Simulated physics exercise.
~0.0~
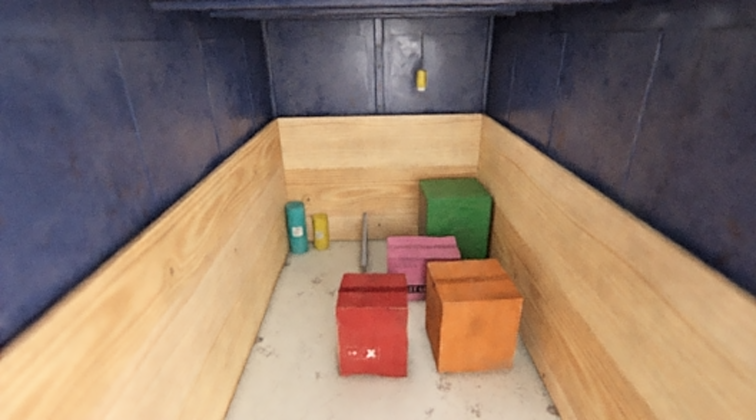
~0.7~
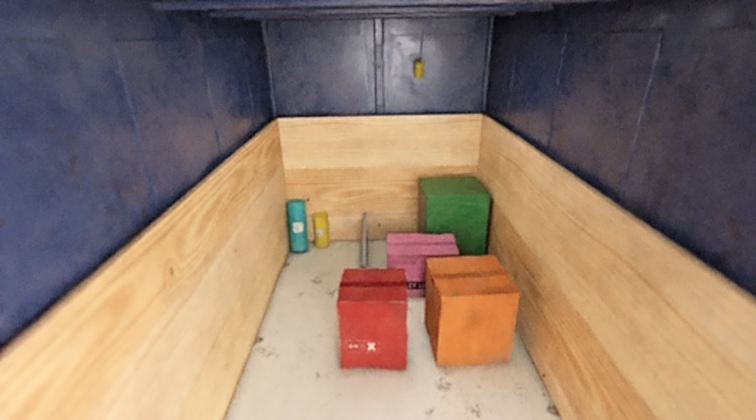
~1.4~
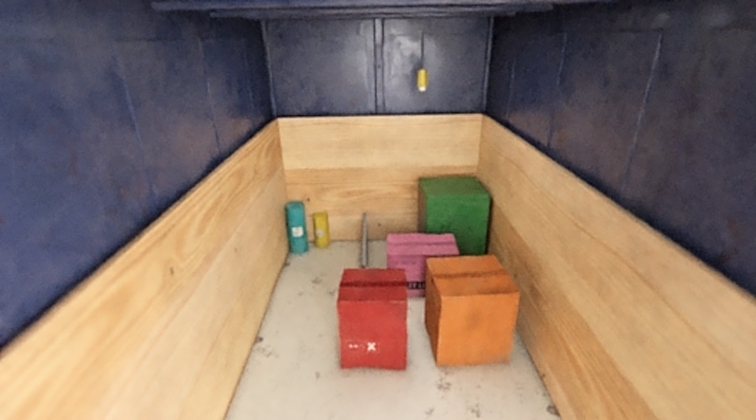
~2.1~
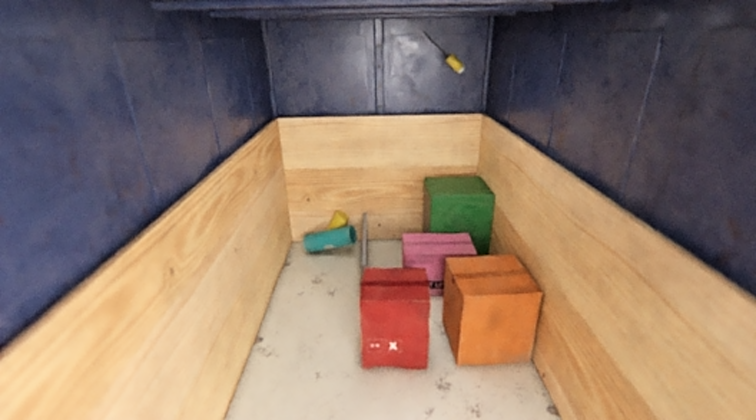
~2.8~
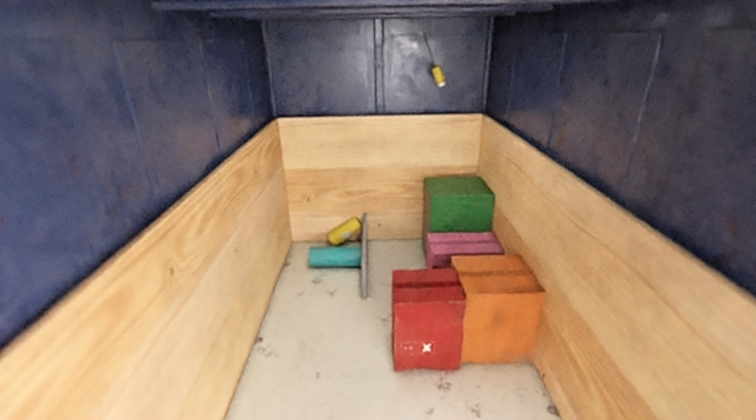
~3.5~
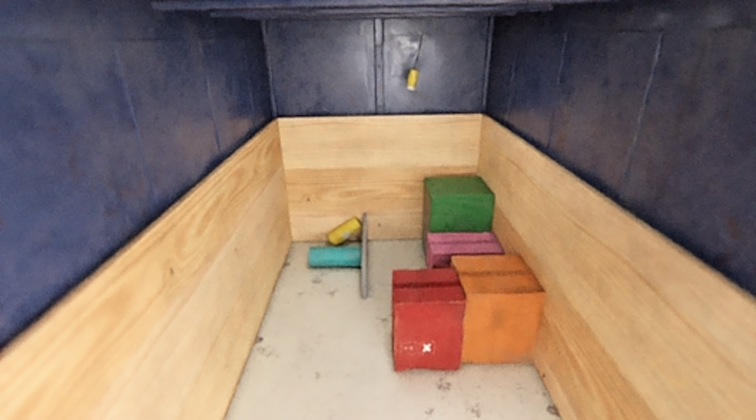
The turquoise and yellow canisters at the back of the van toppled over to the right as the hanging lamp swung, while the red, orange and pink boxes slid right, ending with the red box against the orange one and both canisters still down.
